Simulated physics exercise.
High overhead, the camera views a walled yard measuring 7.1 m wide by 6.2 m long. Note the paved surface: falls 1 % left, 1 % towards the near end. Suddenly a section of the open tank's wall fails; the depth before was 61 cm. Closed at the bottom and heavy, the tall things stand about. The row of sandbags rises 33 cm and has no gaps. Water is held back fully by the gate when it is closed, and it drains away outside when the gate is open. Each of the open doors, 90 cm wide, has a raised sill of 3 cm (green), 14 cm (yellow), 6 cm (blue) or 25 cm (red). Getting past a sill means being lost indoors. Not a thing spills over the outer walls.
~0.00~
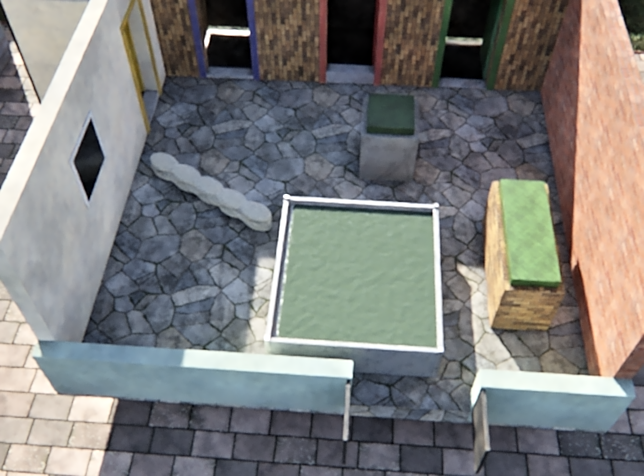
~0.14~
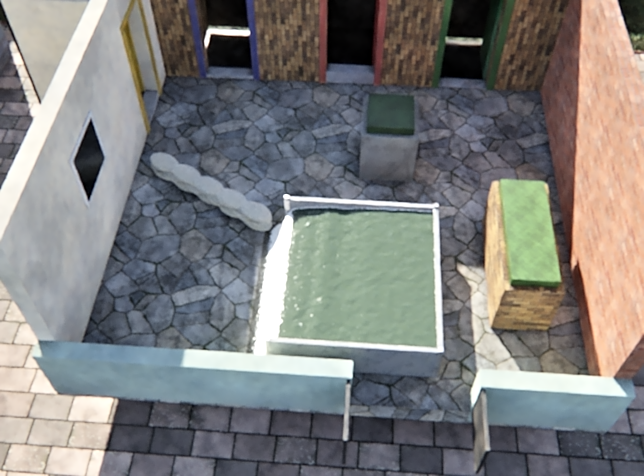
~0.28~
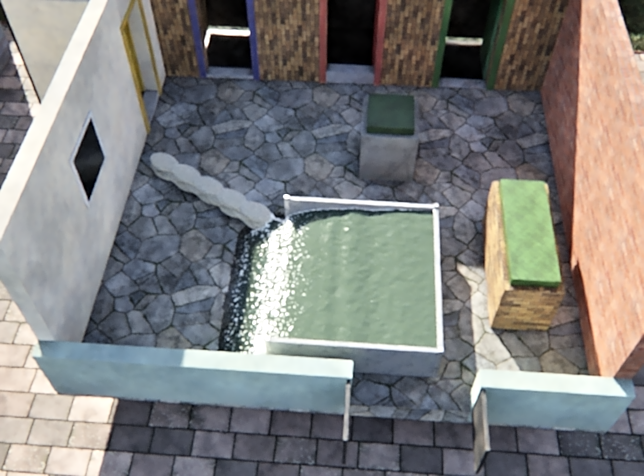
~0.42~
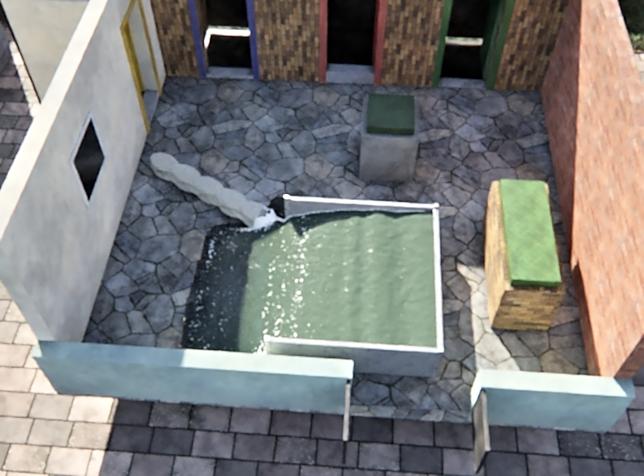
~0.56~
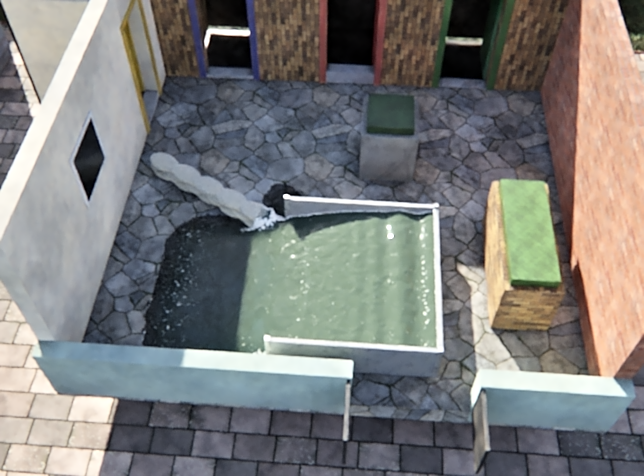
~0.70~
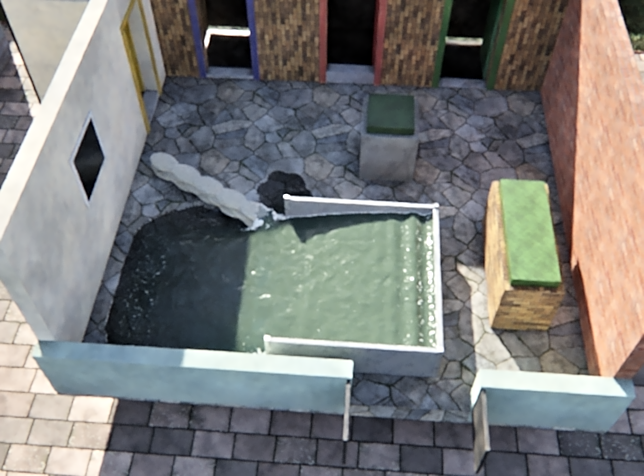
Green water pours from the tank's open left side and spreads across the stone-paved yard.
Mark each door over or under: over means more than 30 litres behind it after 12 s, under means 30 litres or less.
Green door under, yellow door under, blue door over, red door under.
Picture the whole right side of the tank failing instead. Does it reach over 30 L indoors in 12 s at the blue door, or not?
In that case, blue door: Less than that.
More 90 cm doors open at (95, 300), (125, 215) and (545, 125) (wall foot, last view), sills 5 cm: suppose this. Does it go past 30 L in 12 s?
Per doorway, in order: Sufficient / sufficient / insufficient.
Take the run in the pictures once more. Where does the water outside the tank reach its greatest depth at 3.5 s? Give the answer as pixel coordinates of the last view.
You'll find it around (175, 187).
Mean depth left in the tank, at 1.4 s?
The average depth is around 33 cm.
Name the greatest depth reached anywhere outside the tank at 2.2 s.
It tops out at some 55 cm.
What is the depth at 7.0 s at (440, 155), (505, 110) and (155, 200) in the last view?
Roughly 1, 1, 13 cm.
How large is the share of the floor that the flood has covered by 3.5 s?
Roughly 40 percent.
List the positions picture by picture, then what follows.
In the first picture, the open tank at (357, 271) is whole and still, 61 cm deep.
In the second picture, water pours out at (281, 282) and has run 1.3 m, to a hidden place; typically 8 cm deep outside, 61 cm at the open tank's back.
In the third picture, water pours out at (281, 284) and has run 1.5 m, to a hidden place; typically 13 cm deep outside, 61 cm at the open tank's back.
In the fourth picture, the front is at a hidden place, 1.8 m from the gap at (281, 285); 3.3 m2 of floor is under water; 61 cm left at the back of the open tank.
In the fifth picture, the front is at a hidden place, 2.1 m from the gap at (281, 285); 4.9 m2 of floor is under water; 57 cm left at the back of the open tank.
In the sixth picture, water pours out at (281, 285) and has run 2.5 m, to (113, 341); typically 8 cm deep outside, 51 cm at the open tank's back.
After 1.4 s water covers 25 % of the floor and is deepest (50 cm) near (91, 359); green door not reached, yellow door not reached, blue door not reached, red door not reached.
After 2.2 s water covers 30 % of the floor and is deepest (55 cm) near (74, 370); green door not reached, yellow door 2 cm at the sill, 0 L in, blue door not reached, red door not reached.
After 3.5 s water covers 40 % of the floor and is deepest (41 cm) near (175, 187); green door not reached, yellow door 6 cm at the sill, 0 L in, blue door 12 cm at the sill, 5 L in, red door not reached.
After 7.0 s water covers 70 % of the floor and is deepest (20 cm) near (74, 370); green door 2 cm at the sill, 0 L in, yellow door 5 cm at the sill, 0 L in, blue door 7 cm at the sill, 56 L in, red door 3 cm at the sill, 0 L in.
After 12.0 s water covers 90 % of the floor and is deepest (22 cm) near (74, 370); green door 2 cm at the sill, 0 L in, yellow door 6 cm at the sill, 0 L in, blue door 6 cm at the sill, 58 L in, red door 1 cm at the sill, 0 L in.
